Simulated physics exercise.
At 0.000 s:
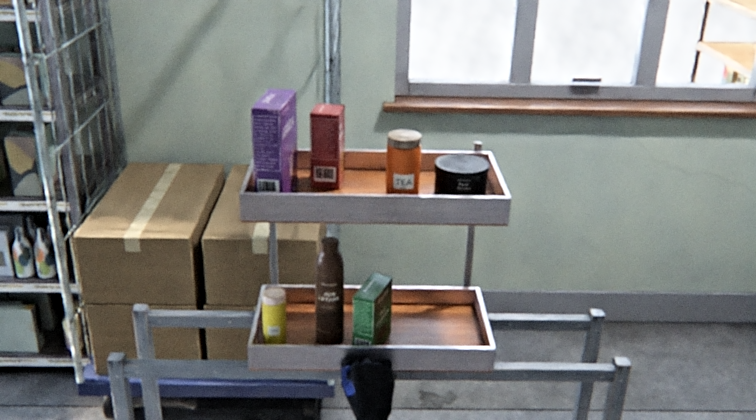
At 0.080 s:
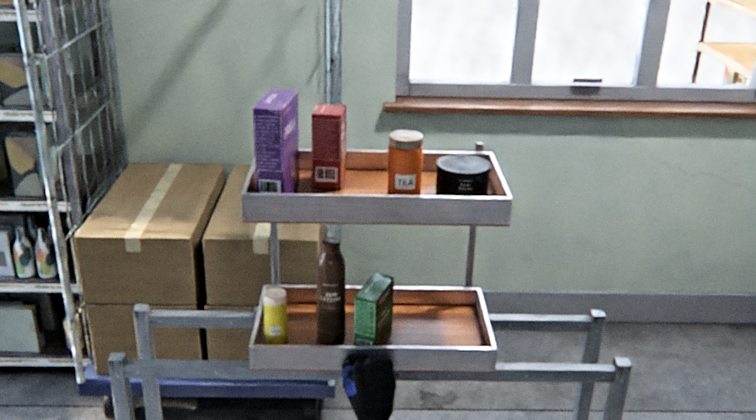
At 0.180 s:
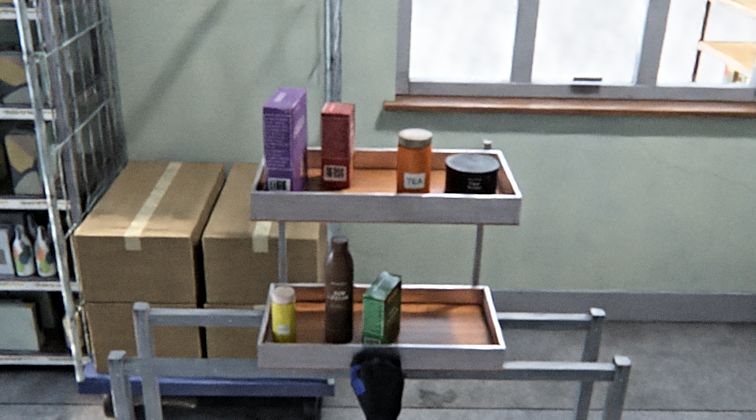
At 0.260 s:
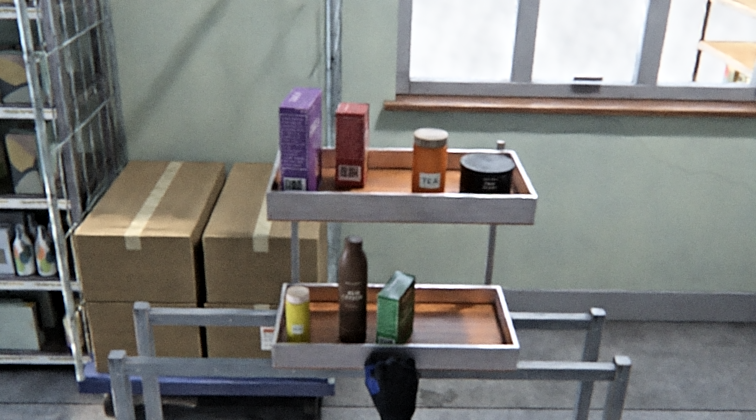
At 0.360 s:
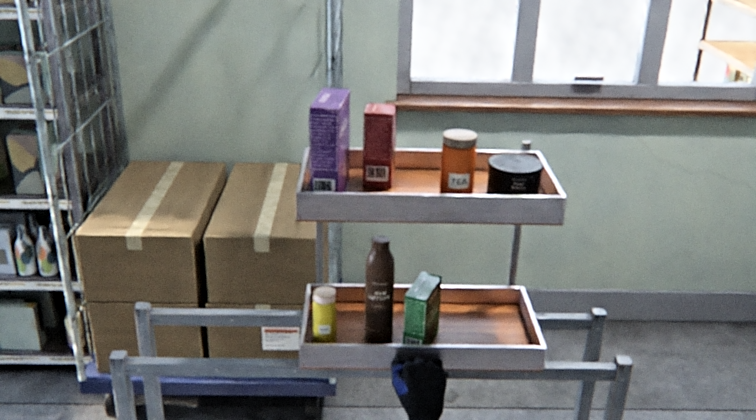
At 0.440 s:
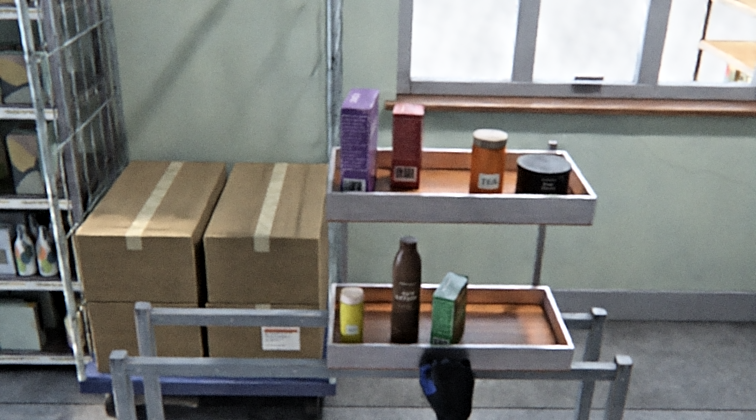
In a storeroom, a two-tier tray rack holding seven bottles, jars and packets slides right along a metal frame, gradually gaining speed.
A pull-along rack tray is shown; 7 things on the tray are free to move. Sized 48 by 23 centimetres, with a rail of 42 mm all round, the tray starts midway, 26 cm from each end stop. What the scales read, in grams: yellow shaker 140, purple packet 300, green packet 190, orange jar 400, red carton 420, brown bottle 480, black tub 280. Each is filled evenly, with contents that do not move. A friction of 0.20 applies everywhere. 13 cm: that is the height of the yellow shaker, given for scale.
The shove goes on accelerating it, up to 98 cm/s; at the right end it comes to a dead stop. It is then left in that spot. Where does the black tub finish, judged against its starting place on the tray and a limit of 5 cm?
It finishes inside the limit.
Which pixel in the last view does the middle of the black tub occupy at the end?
Rest point: Near (607, 181).
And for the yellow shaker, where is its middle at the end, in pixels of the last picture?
Near (514, 321).
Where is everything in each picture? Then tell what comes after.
The first picture shows tray midway; black tub (461, 181); yellow shaker (275, 320).
The second picture shows tray midway; green packet (374, 315); orange jar (405, 170).
The third picture shows tray 2 cm right; red carton (338, 145); brown bottle (339, 290).
The fourth picture shows tray 5 cm right; yellow shaker (298, 318); purple packet (302, 147).
The fifth picture shows tray 10 cm right; green packet (422, 314); orange jar (458, 169).
The sixth picture shows tray 16 cm right; black tub (542, 181); red carton (408, 146).
After 0.64 s, tray 26 cm right; black tub slid 2 cm near (607, 181); purple packet slid 7 cm; brown bottle slid 7 cm.
After 0.74 s, tray 26 cm right; black tub slid 2 cm near (606, 181); brown bottle leaning 4°; green packet slid 14 cm.
At rest (1.4 s), not toppled but over 5 cm from the start, yellow shaker, purple packet, green packet, orange jar, red carton and brown bottle; the last one in place, give or take 5 cm. In the last view, black tub near (607, 181).
